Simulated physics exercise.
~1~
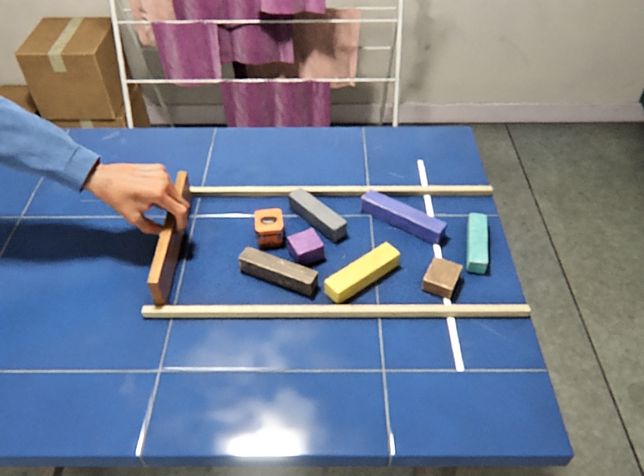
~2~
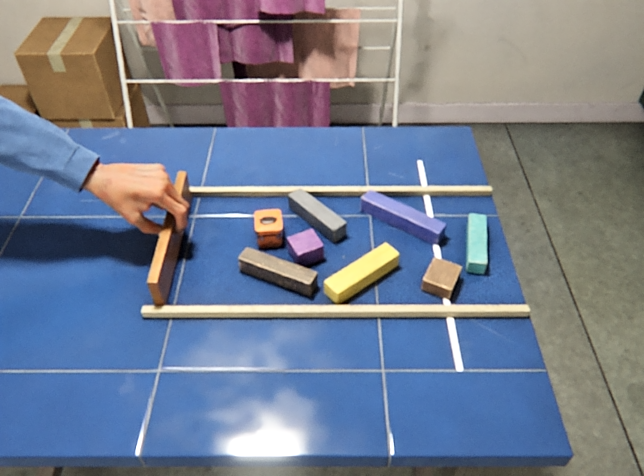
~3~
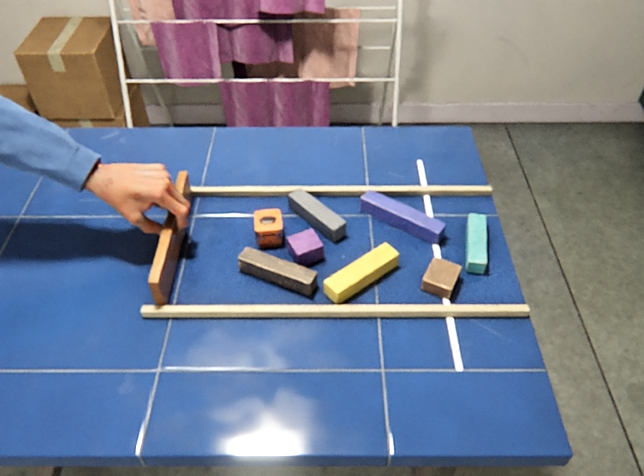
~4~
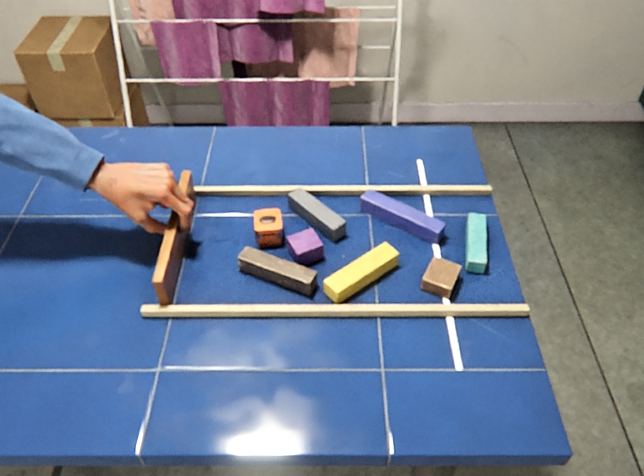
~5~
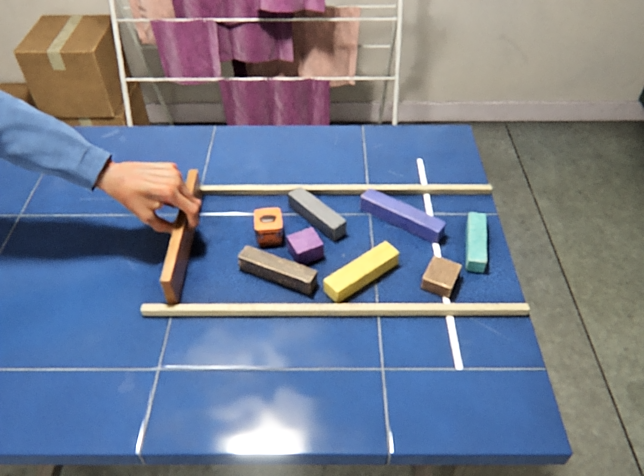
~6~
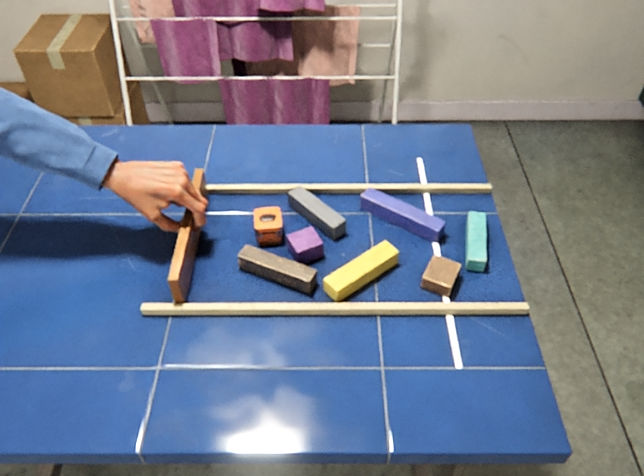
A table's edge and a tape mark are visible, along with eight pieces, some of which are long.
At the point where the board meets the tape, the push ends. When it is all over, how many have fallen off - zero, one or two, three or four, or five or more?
By then one or two have fallen off.
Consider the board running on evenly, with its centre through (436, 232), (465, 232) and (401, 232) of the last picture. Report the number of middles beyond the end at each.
It comes out as 2, then 4, then 0.
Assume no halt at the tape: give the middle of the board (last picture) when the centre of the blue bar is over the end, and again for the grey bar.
The middle sits near (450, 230) for the first and near (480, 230) for the other.
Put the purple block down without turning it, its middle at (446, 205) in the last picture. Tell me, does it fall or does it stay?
Placed there, it does not drop.
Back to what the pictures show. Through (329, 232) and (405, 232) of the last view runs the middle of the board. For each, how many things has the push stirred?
Moved so far: 6, later 8.
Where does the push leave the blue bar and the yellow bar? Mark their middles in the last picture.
In the last picture the first middle sits at (487, 214) and the other at (501, 268).
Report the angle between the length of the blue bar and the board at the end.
It is near 35° out of line.
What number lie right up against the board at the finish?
The count in contact is 3.
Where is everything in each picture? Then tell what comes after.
Turquoise bar (477, 243); brown block (442, 278); blue bar (403, 216); board (173, 235); tape (437, 248), in the first frame.
Brown block (442, 278); purple block (306, 248), in the second frame.
Blue bar (402, 217); grey bar (317, 215), in the third frame.
Turquoise bar (476, 242); yellow bar (362, 273), in the fourth frame.
Brown block (441, 277); board (184, 233), in the fifth frame.
Turquoise bar (476, 240); brown block (441, 276); blue bar (402, 215); board (191, 232); tape (436, 245), in the sixth frame.
Soon after, none off yet; turquoise bar at rest near (476, 240); brown block at rest near (441, 276); blue bar at rest near (402, 215).
After that, none off yet; turquoise bar moving near (480, 236); brown block displaced about its own width near (473, 273); blue bar displaced a little near (417, 214).
In the end, the number that fall off is one or two; gone, brown block and turquoise bar.
